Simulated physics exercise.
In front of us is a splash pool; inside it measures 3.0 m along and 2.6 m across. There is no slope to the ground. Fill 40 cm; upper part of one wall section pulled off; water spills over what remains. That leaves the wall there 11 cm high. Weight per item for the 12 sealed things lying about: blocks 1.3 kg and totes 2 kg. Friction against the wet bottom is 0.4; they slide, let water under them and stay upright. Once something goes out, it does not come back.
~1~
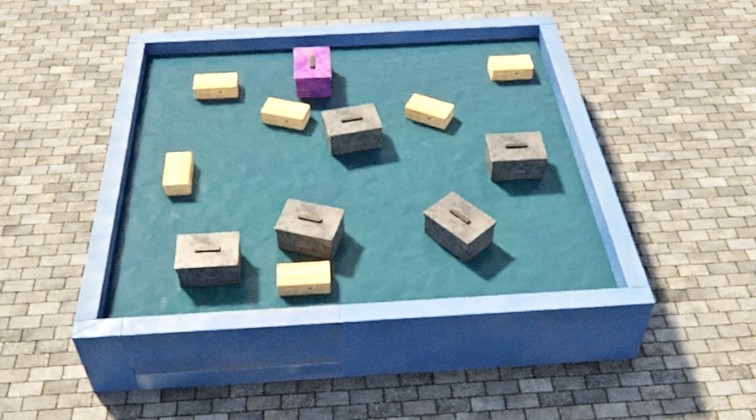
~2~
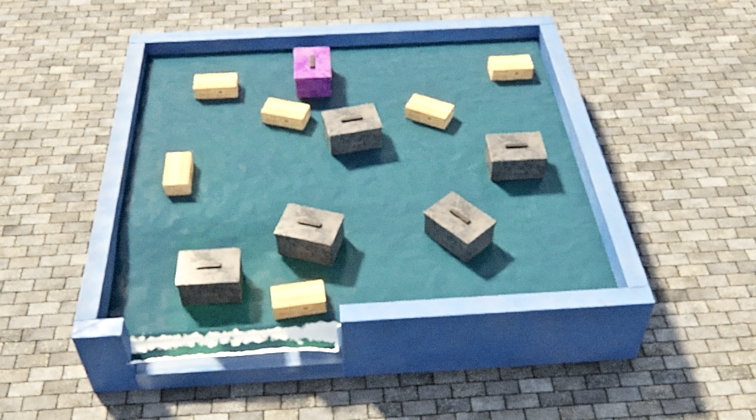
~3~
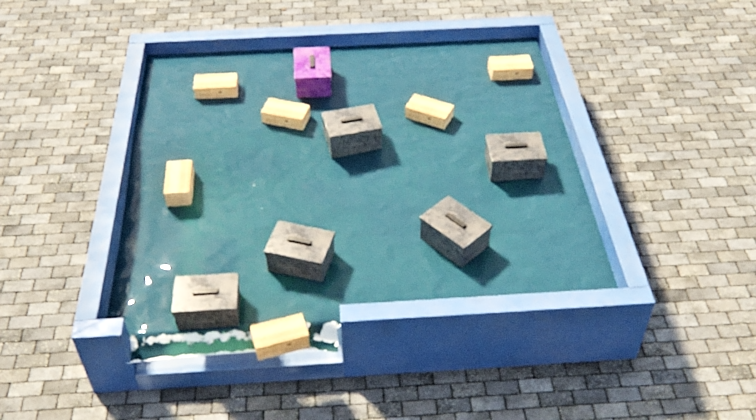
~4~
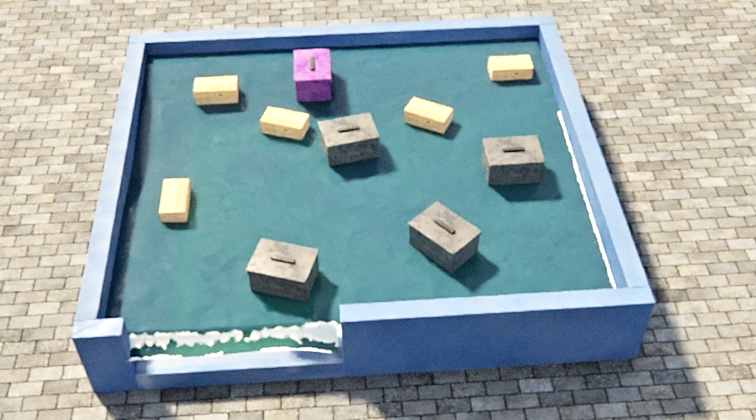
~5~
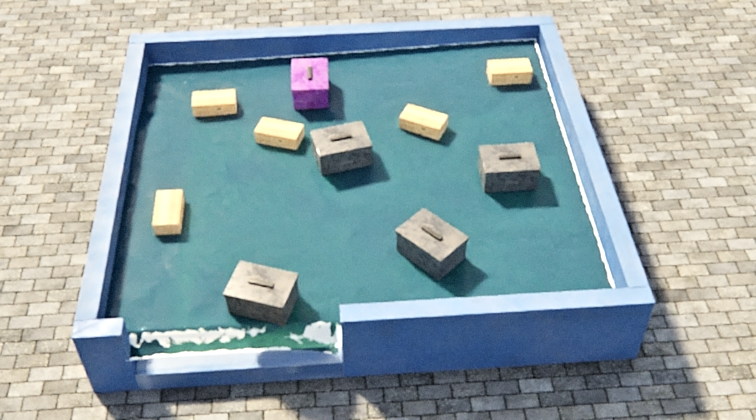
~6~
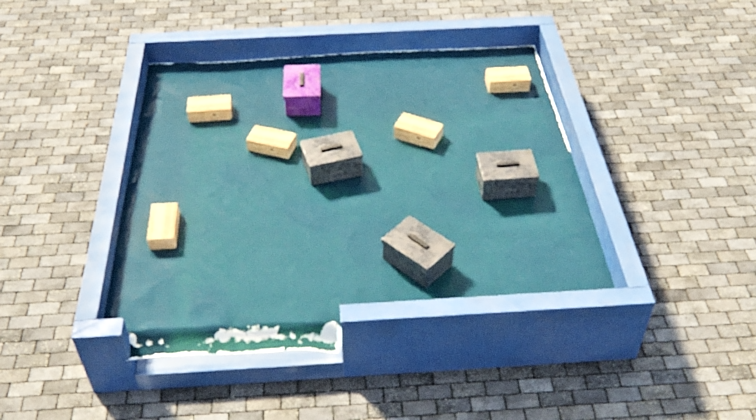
Floating blocks and totes drift toward the lowered wall section, and some pass out over it.
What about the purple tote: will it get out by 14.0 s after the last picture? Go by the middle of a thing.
Going by the middle, the purple tote is still in there.
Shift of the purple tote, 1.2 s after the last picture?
Some 20 cm from the start.
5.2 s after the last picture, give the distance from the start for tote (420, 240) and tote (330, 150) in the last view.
Going in the order asked, I'd say washed out for the first and 100 cm for the second.
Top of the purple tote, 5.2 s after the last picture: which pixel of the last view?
Roughly at (274, 108) in the last picture.
Then, 1.2 s after the last picture the purple tote is near (293, 84), 0.2 m from its start, afloat; 3 of 12 are out; 9 afloat.
Then, 5.2 s after the last picture the purple tote is near (274, 108), 0.4 m from its start, afloat; 5 of 12 are out; 7 afloat.
Then, 10.0 s after the last picture the purple tote is near (263, 142), 0.7 m from its start, afloat; 6 of 12 are out; 6 afloat.
Then, 14.0 s after the last picture the purple tote is near (248, 162), 0.9 m from its start, afloat; 7 of 12 are out; 5 afloat.
